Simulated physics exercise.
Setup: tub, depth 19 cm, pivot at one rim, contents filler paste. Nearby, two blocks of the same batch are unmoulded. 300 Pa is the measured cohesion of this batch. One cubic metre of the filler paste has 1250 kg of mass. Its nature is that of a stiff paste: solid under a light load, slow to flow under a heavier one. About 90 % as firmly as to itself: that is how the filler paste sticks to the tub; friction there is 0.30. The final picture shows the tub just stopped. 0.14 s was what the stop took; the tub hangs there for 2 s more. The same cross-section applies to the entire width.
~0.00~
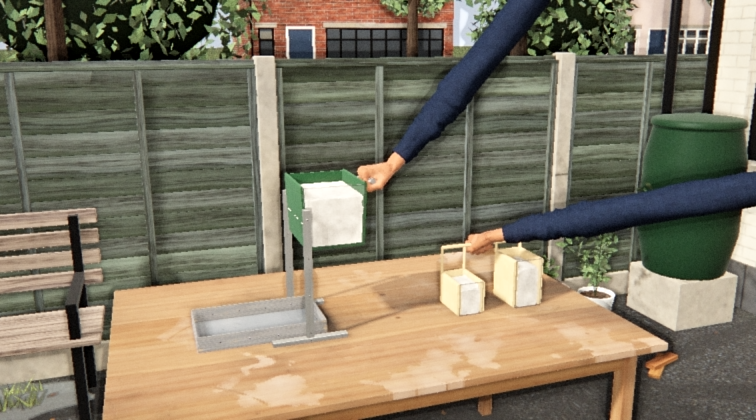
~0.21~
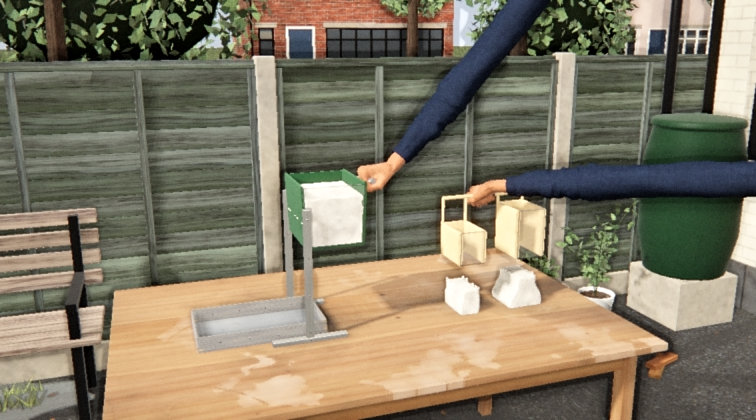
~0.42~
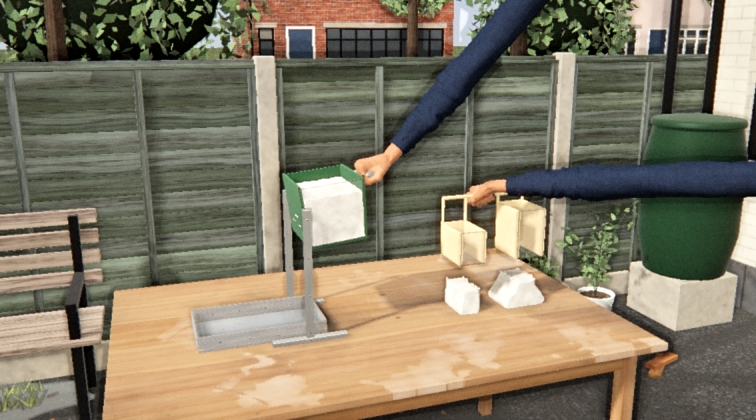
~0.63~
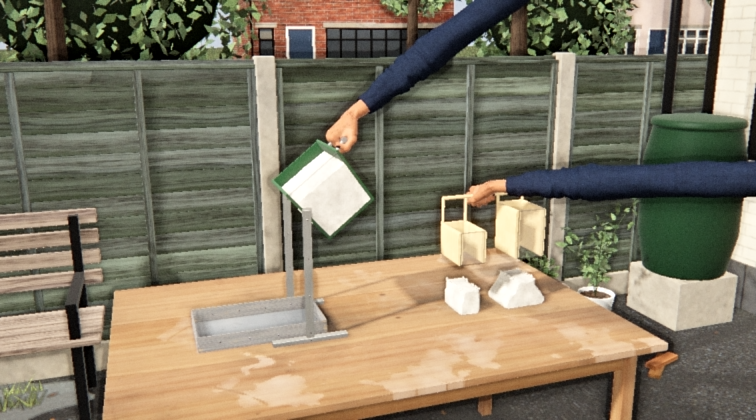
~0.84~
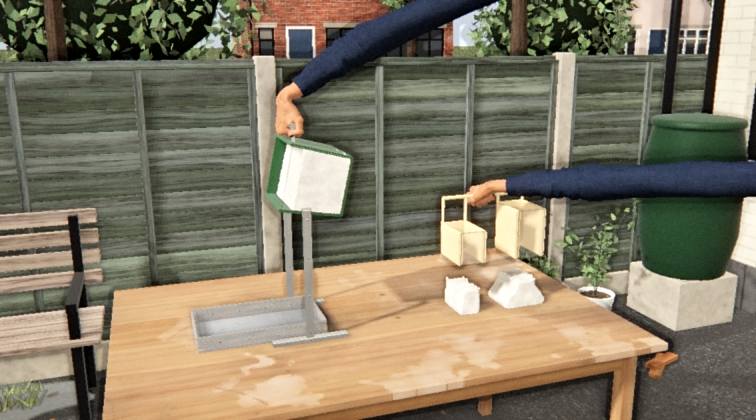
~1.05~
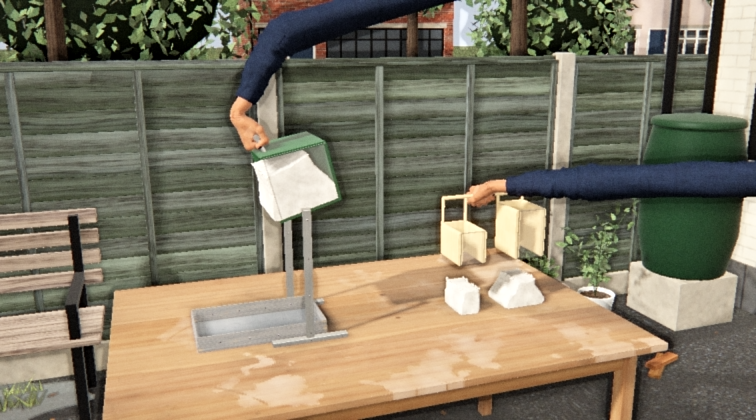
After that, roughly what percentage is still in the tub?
Roughly 24 %.
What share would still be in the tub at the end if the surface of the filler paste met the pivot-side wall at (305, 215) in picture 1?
It would be close to 40 percent.
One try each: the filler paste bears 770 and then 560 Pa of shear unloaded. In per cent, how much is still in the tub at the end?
Result: 55 % for the first case, 40 % for the second.
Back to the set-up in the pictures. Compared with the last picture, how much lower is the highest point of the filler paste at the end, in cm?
The top ends up some 12 cm below its level in the last picture.
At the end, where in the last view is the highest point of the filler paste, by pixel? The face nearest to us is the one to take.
Peak location: Approx. (310, 195).
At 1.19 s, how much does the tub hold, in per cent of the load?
Some 55 per cent.
By 1.19 s, the tub is at 104 degrees and holds 53 %.
By 1.36 s, the tub is at 104 degrees and holds 29 %.
By 1.53 s, the tub is at 104 degrees and holds 24 %.
By 1.70 s, the tub is at 104 degrees and holds 24 %.
By 3.05 s, at the end, the tub is at 104 degrees and holds 24 %.
